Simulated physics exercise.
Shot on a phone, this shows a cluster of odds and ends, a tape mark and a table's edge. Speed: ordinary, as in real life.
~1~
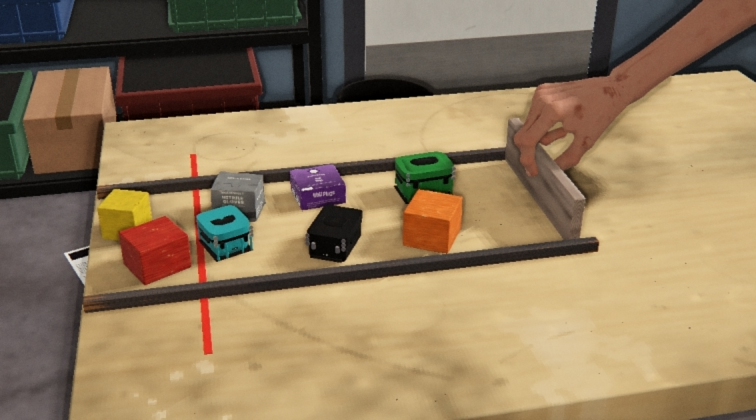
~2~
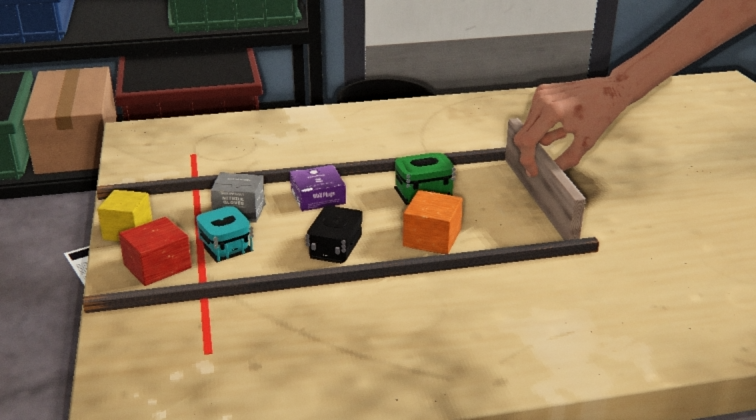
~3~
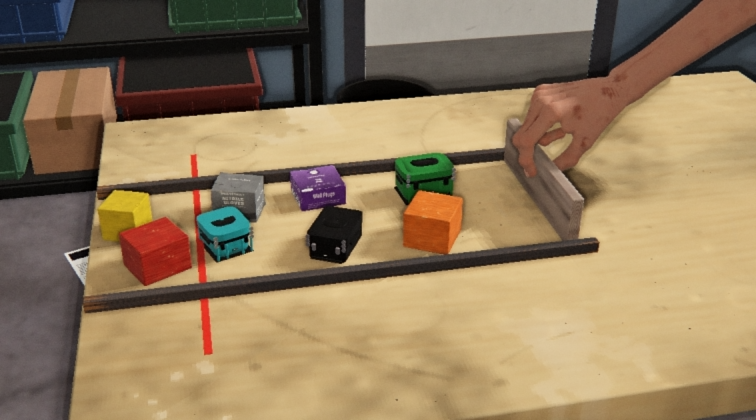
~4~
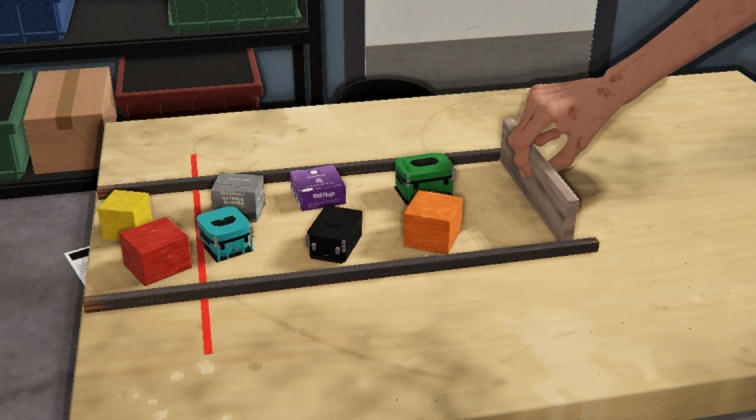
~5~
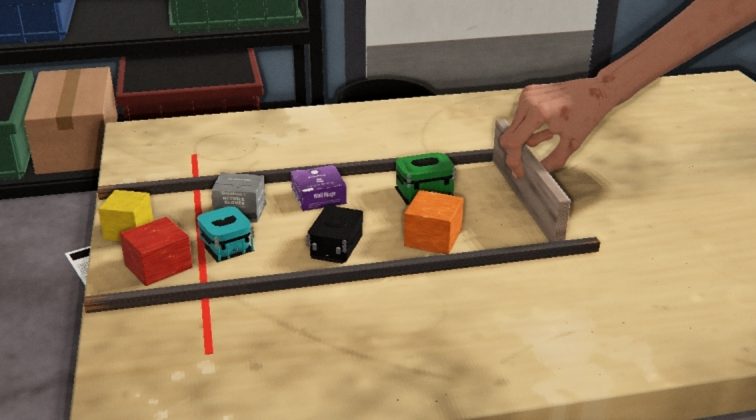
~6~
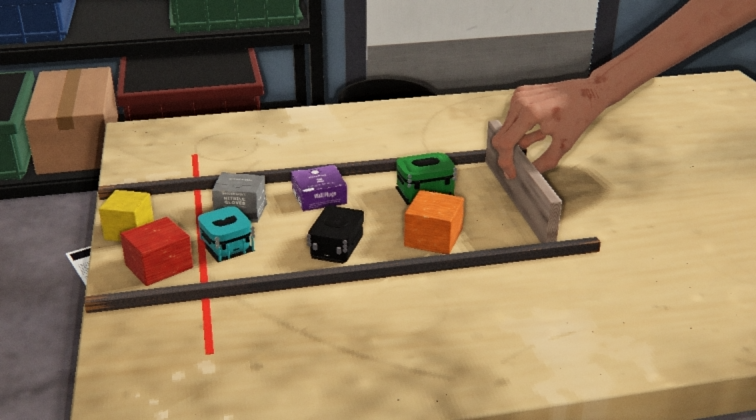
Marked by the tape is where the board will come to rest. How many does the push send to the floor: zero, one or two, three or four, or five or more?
Once the board stops, three or four are missing from the table.
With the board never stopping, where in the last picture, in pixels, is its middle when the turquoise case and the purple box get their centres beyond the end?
The middle is at (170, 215) when it's the turquoise case, and at (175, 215) when it's the purple box.
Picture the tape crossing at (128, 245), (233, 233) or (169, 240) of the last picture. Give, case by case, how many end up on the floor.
6, 1, 4.
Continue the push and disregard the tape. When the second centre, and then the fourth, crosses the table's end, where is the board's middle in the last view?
First about (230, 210), next about (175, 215).
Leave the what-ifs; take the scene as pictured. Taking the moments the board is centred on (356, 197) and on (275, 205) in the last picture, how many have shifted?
First 5, then 8.
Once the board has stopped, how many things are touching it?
It is in contact with 2.
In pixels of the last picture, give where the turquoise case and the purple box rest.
About (115, 225), and the other about (119, 200).
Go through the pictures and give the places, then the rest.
In the first frame, yellow block (126, 216); red block (155, 250); turquoise case (225, 233); board (541, 177); tape (199, 236).
In the second frame, red block (155, 250); grey box (239, 197).
In the third frame, turquoise case (225, 234); black case (336, 235).
In the fourth frame, yellow block (126, 216); board (535, 178).
In the fifth frame, red block (156, 250); purple box (319, 187).
In the sixth frame, yellow block (127, 216); red block (157, 250); turquoise case (226, 234); board (520, 180); tape (201, 237).
Soon after, none off yet; yellow block at rest near (127, 216); red block at rest near (157, 250); turquoise case at rest near (226, 234).
Then, none off yet; yellow block moving near (121, 217); red block moving near (148, 252); turquoise case moved about its own width near (195, 233).
At rest, the number that fall off is three or four; fallen, grey box, red block and yellow block.
